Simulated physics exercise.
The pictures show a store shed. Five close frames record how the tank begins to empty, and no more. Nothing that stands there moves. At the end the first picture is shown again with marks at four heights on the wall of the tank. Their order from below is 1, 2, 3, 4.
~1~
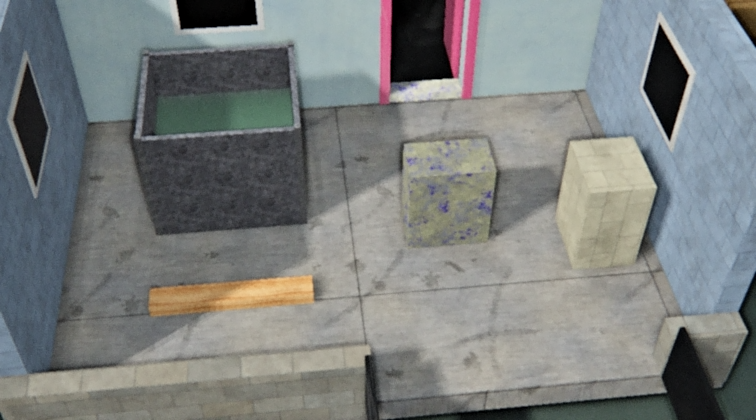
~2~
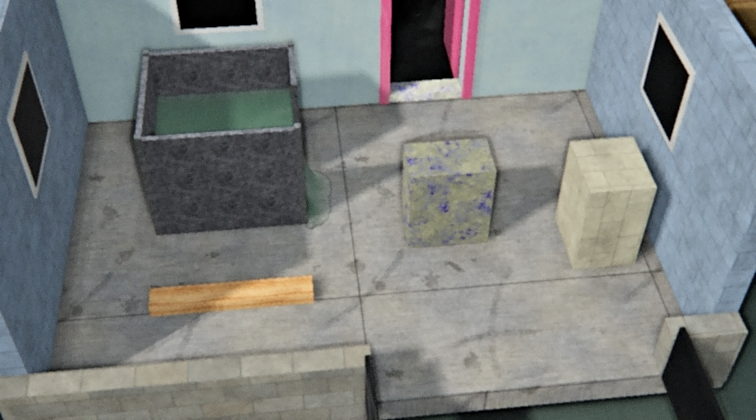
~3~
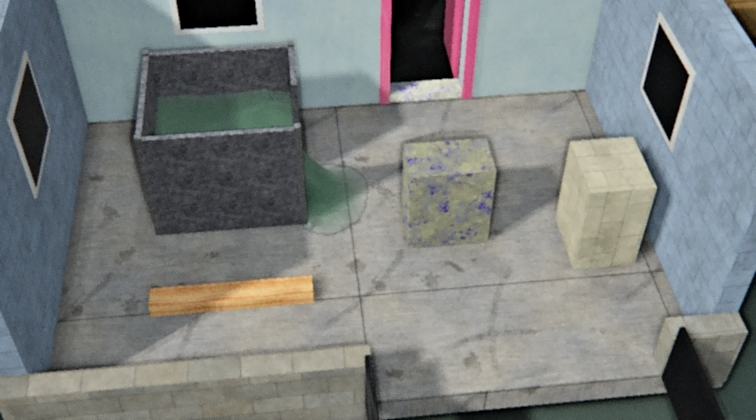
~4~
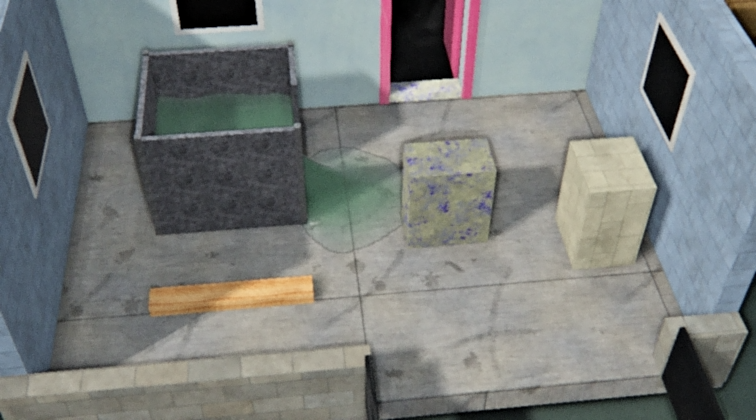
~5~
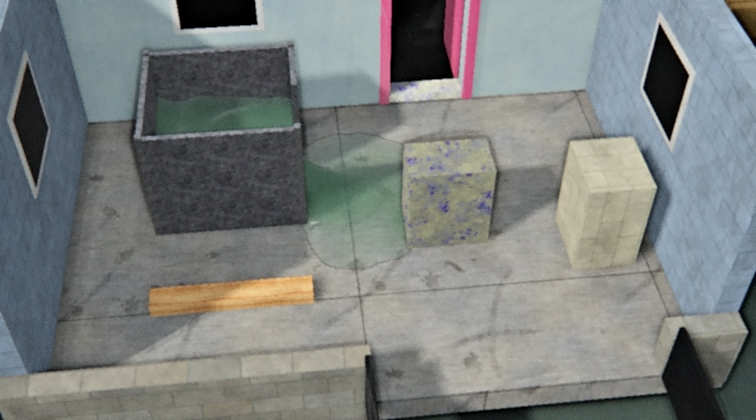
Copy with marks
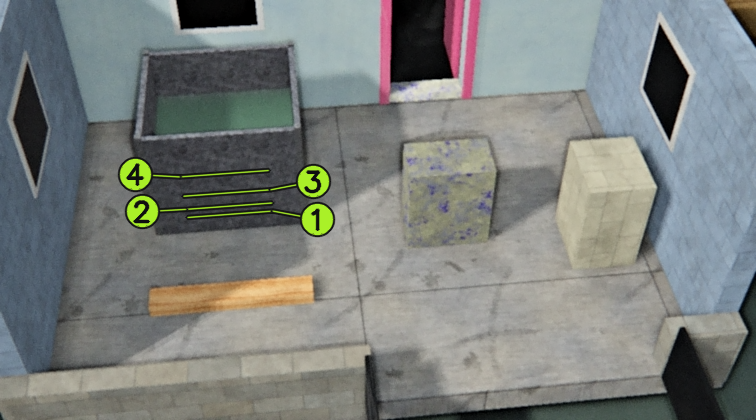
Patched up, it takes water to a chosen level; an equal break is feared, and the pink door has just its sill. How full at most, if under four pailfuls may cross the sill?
Take 4.
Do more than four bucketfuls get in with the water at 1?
No.
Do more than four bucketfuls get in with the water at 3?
No, that is safe.
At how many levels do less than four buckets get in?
All four.
On the marked copy, 1 at (230, 214); 2 at (229, 206); 3 at (227, 193); 4 at (224, 173); from the bottom up 1, 2, 3, 4.
With 1, nothing gets over.
With 2, nothing gets over.
With 3, nothing gets over.
With 4, a splash gets over, under a bucket.
